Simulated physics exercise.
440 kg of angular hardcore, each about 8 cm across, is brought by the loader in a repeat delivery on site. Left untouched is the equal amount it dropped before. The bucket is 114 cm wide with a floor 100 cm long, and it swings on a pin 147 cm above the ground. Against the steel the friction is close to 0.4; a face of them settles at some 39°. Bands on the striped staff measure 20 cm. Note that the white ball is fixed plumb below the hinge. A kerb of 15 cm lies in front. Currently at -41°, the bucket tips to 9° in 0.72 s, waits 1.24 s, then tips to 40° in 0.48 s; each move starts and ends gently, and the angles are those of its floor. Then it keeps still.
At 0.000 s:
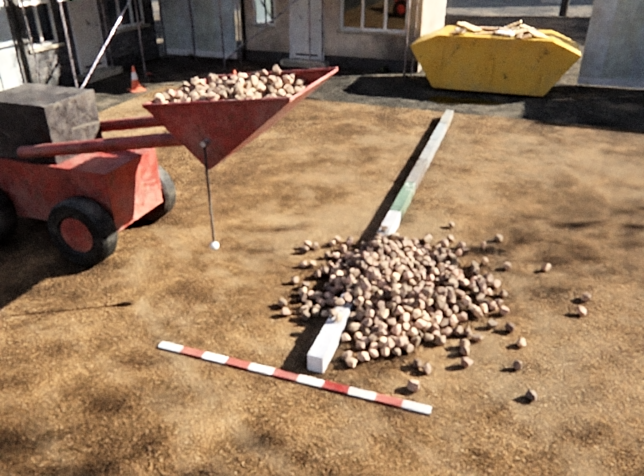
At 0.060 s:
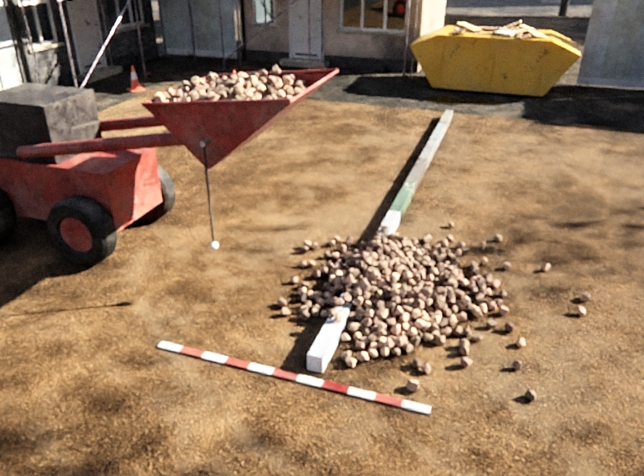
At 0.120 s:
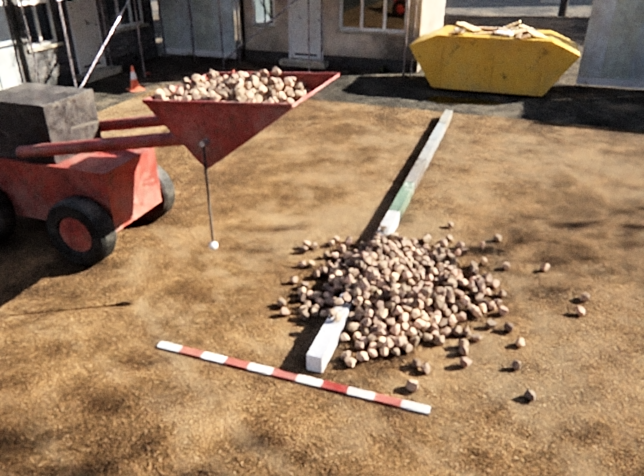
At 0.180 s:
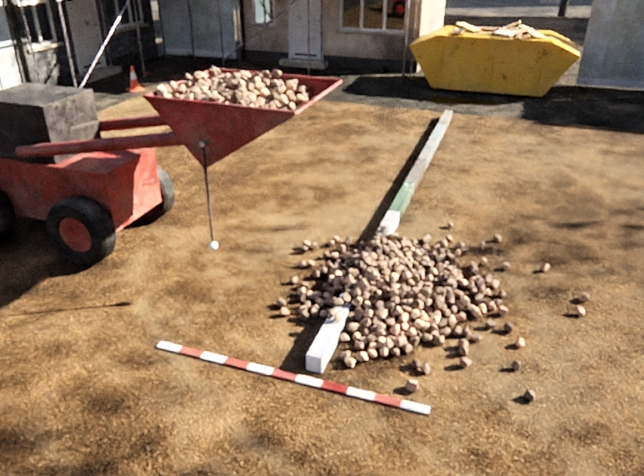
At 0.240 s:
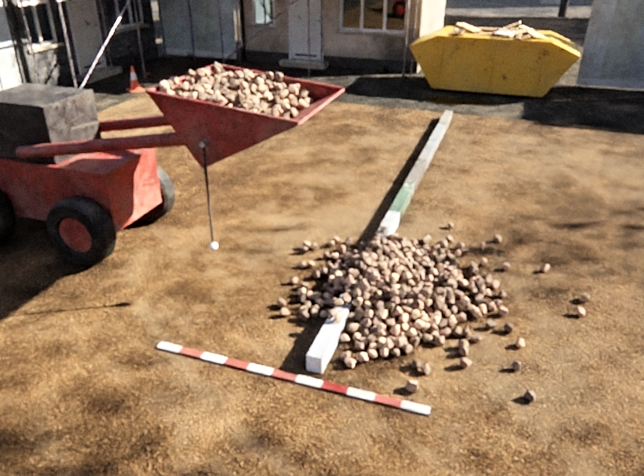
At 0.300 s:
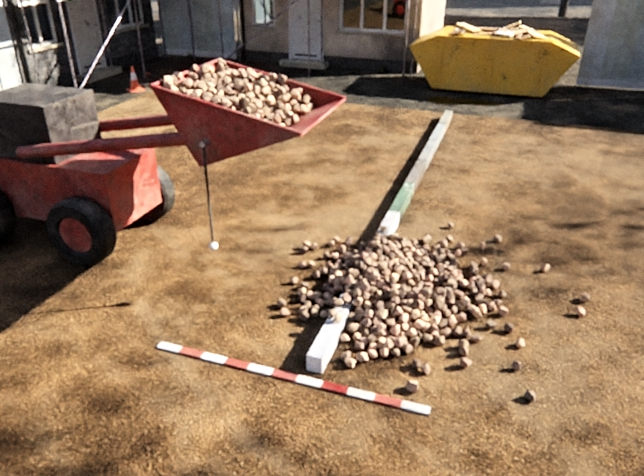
In a sunny dirt yard, a red loader's raised bucket full of stones tilted gradually downward to the right, the stones shifting inside, while the stone pile lying across a pale beam stayed still.
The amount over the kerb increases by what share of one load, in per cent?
By about 8 per cent of a load.
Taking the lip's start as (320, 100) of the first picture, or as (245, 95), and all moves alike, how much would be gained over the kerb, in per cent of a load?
First place about 35 %, second about 0 %.
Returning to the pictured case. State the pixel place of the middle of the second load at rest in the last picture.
Their centre rests close to (331, 264).
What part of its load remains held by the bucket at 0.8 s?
Roughly 100 per cent remains inside.
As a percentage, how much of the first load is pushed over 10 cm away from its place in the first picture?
Near 0 per cent, I reckon.
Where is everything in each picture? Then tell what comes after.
In the first picture, the bucket is at -41°, its lip at (291, 99); the top of the load is at (249, 80). The earlier load is highest near (381, 259), 27 cm above ground level, 18 % on this side of the kerb, 82 % over the kerb.
In the second picture, the bucket is at -40°, its lip at (291, 101); the top of the load is at (249, 79); the stones move at 0.1 m/s on average.
In the third picture, lip at (293, 106), floor tilted -37°, highest stones at (250, 80); the stones move at 0.2 m/s on average.
In the fourth picture, the bucket is at -33°, its lip at (296, 113); the top of the load is at (221, 77); the stones move at 0.4 m/s on average.
In the fifth picture, the bucket is at -28°, its lip at (299, 123); the top of the load is at (208, 74); the stones move at 0.4 m/s on average.
In the sixth picture, the bucket is at -22°, its lip at (302, 134); the top of the load is at (208, 69); the stones move at 0.4 m/s on average.
After 0.5 s the floor is at 1°; in per cent of one load, 100 in the bucket, 18 on this side of the kerb, 82 over the kerb; the foremost stones are at (537, 324).
After 0.8 s the floor is at 9°; in per cent of one load, 100 in the bucket, 18 on this side of the kerb, 82 over the kerb; the foremost stones are at (537, 324).
After 2.9 s the floor is at 40°; in per cent of one load, 29 in the bucket, 88 on this side of the kerb, 82 over the kerb; the foremost stones are at (537, 324).
After 5.6 s the floor is at 40°; in per cent of one load, 0 in the bucket, 110 on this side of the kerb, 90 over the kerb; the foremost stones are at (537, 324). Net gain over the kerb, 8.
